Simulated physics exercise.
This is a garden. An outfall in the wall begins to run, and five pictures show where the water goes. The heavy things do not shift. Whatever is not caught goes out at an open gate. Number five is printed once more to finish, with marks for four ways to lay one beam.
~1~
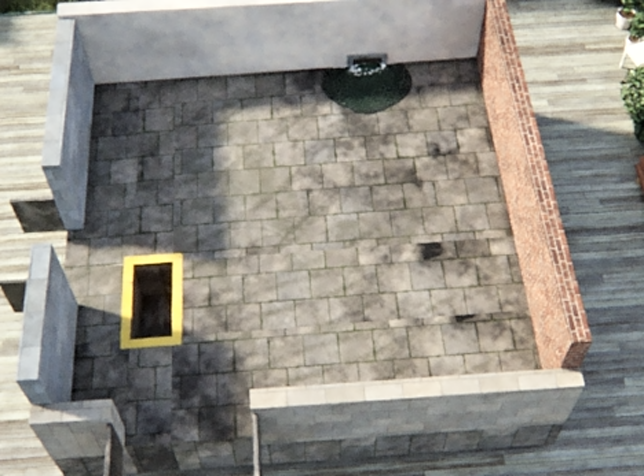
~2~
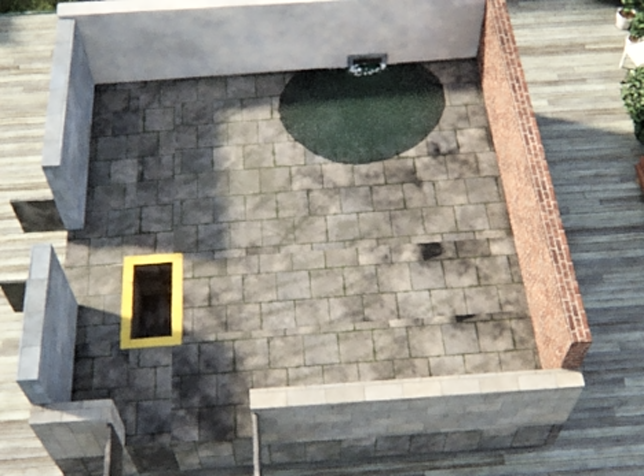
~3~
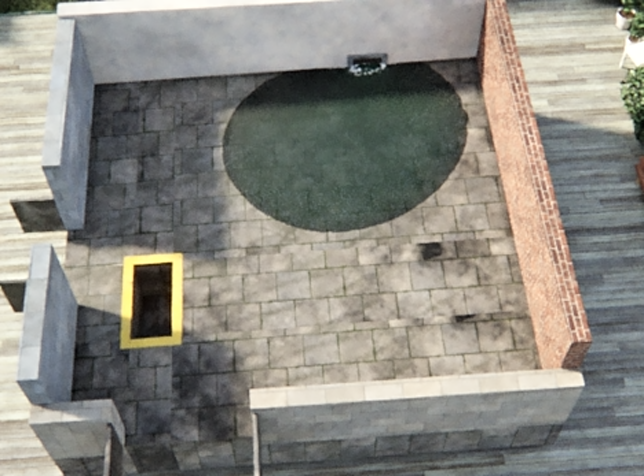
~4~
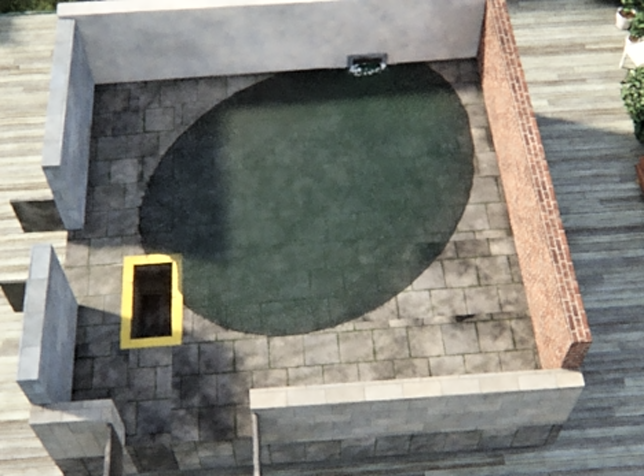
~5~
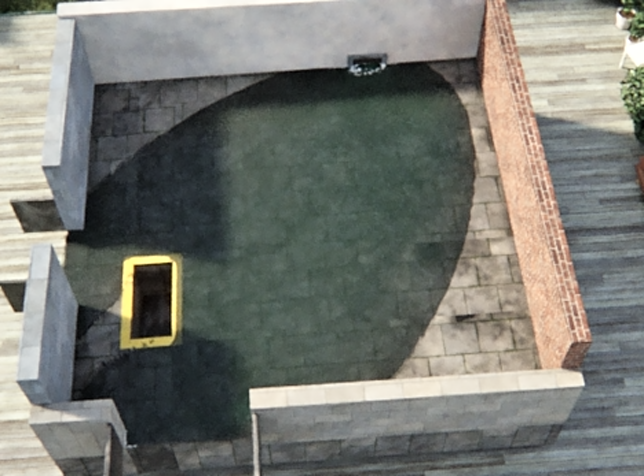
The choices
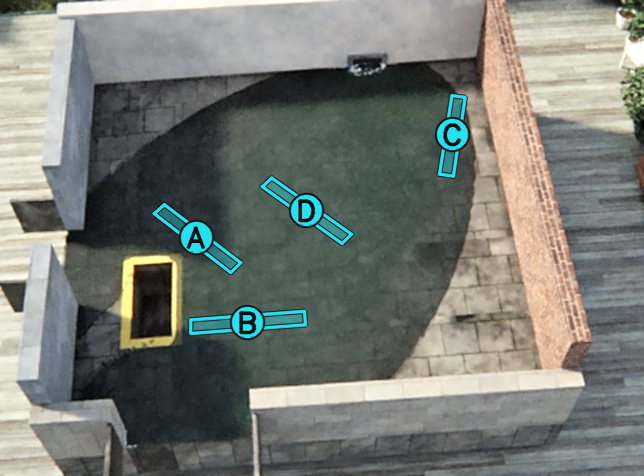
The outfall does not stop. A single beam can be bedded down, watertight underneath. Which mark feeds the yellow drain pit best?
It is B.
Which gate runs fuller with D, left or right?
The right gate.
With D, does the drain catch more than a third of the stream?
No.
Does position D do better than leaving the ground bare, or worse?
It is worse.
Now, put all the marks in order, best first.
B, C, D, A.
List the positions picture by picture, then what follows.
Outfall at (367, 60); yellow drain pit at (152, 300); open gate at (190, 423); open gate at (81, 266); front seen at (347, 103), 3 % of the ground wet; yellow drain pit still dry, in the first picture.
Front seen at (336, 155), 11 % of the ground wet; yellow drain pit still dry, in the second picture.
Front seen at (264, 208), 25 % of the ground wet; yellow drain pit still dry, in the third picture.
Front seen at (247, 327), 47 % of the ground wet; yellow drain pit still dry, in the fourth picture.
Front seen at (77, 327), 68 % of the ground wet; yellow drain pit taking water, in the fifth picture.
On the marked copy, A from (159, 209) to (235, 267); B from (190, 326) to (304, 318); C from (446, 175) to (458, 96); D from (267, 182) to (346, 238).
With A, about 12 % of the stream goes into the yellow drain pit, about 88 % out by the gates.
With B, about 59 % of the stream goes into the yellow drain pit, about 41 % out by the gates.
With C, about 35 % of the stream goes into the yellow drain pit, about 65 % out by the gates.
With D, about 26 % of the stream goes into the yellow drain pit, about 74 % out by the gates.
